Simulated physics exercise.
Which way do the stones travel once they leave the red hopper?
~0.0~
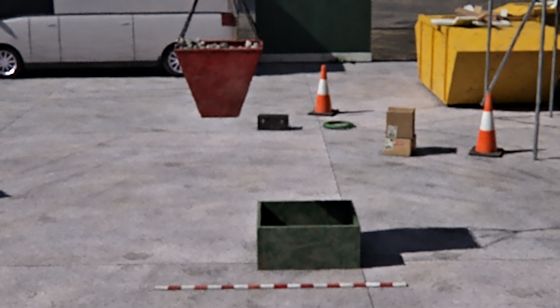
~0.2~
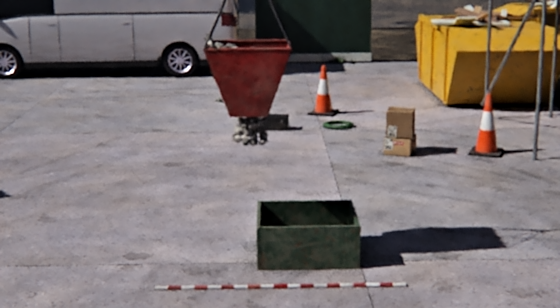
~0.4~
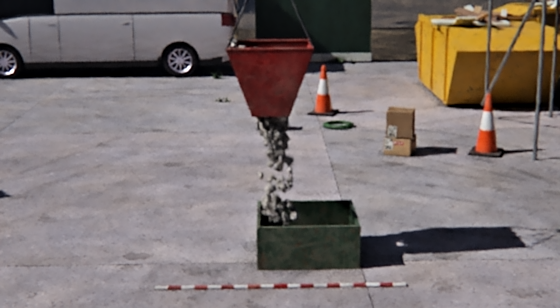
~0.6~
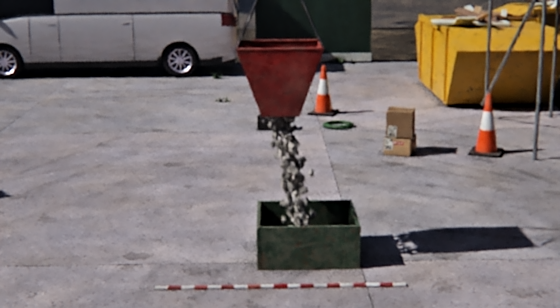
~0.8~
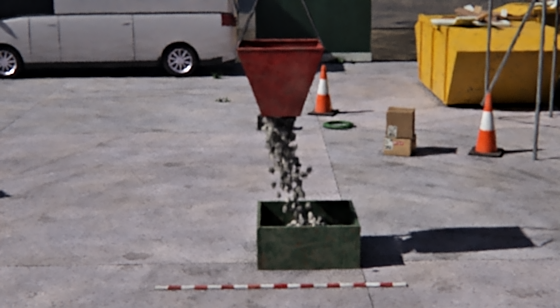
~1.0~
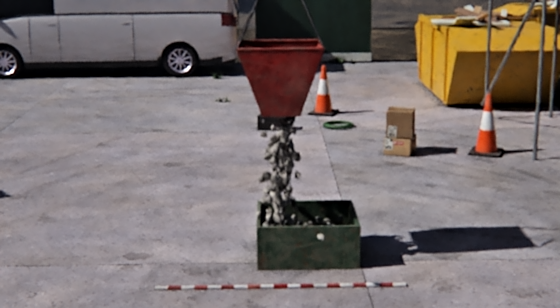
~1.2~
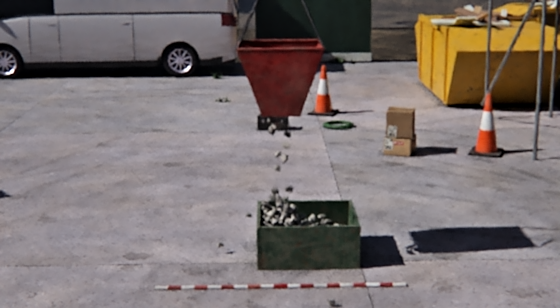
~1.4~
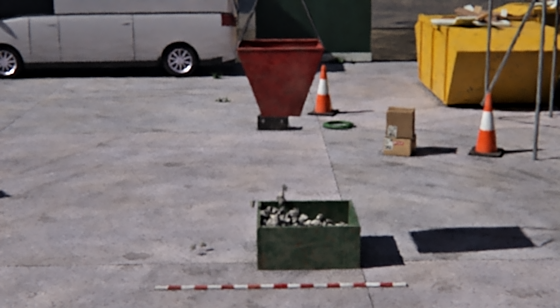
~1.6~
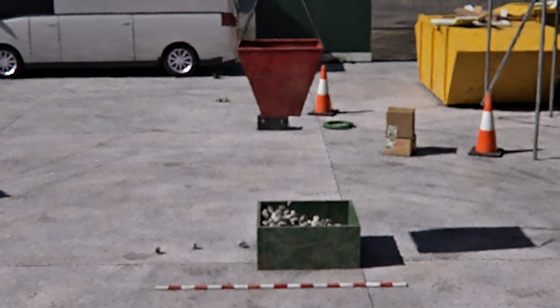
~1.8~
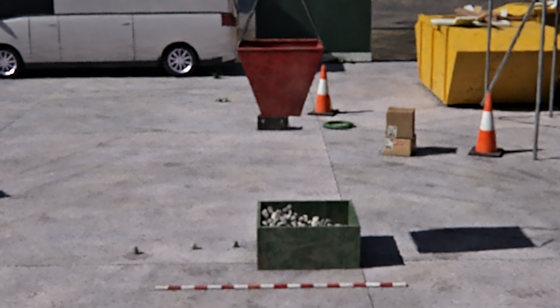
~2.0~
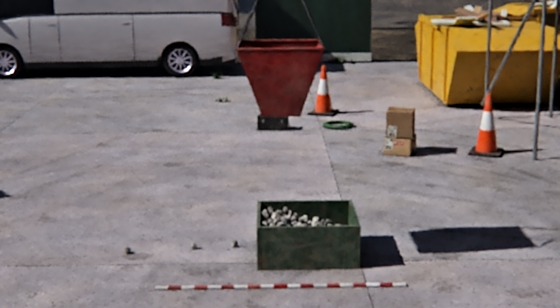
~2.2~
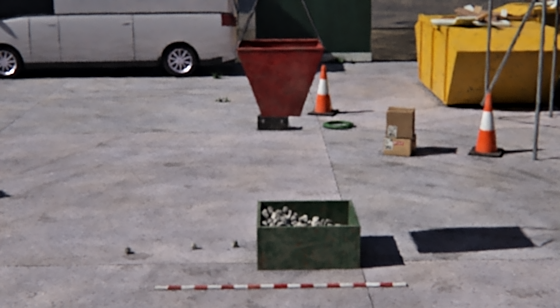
They fall downward, most of them dropping into the green bin below.
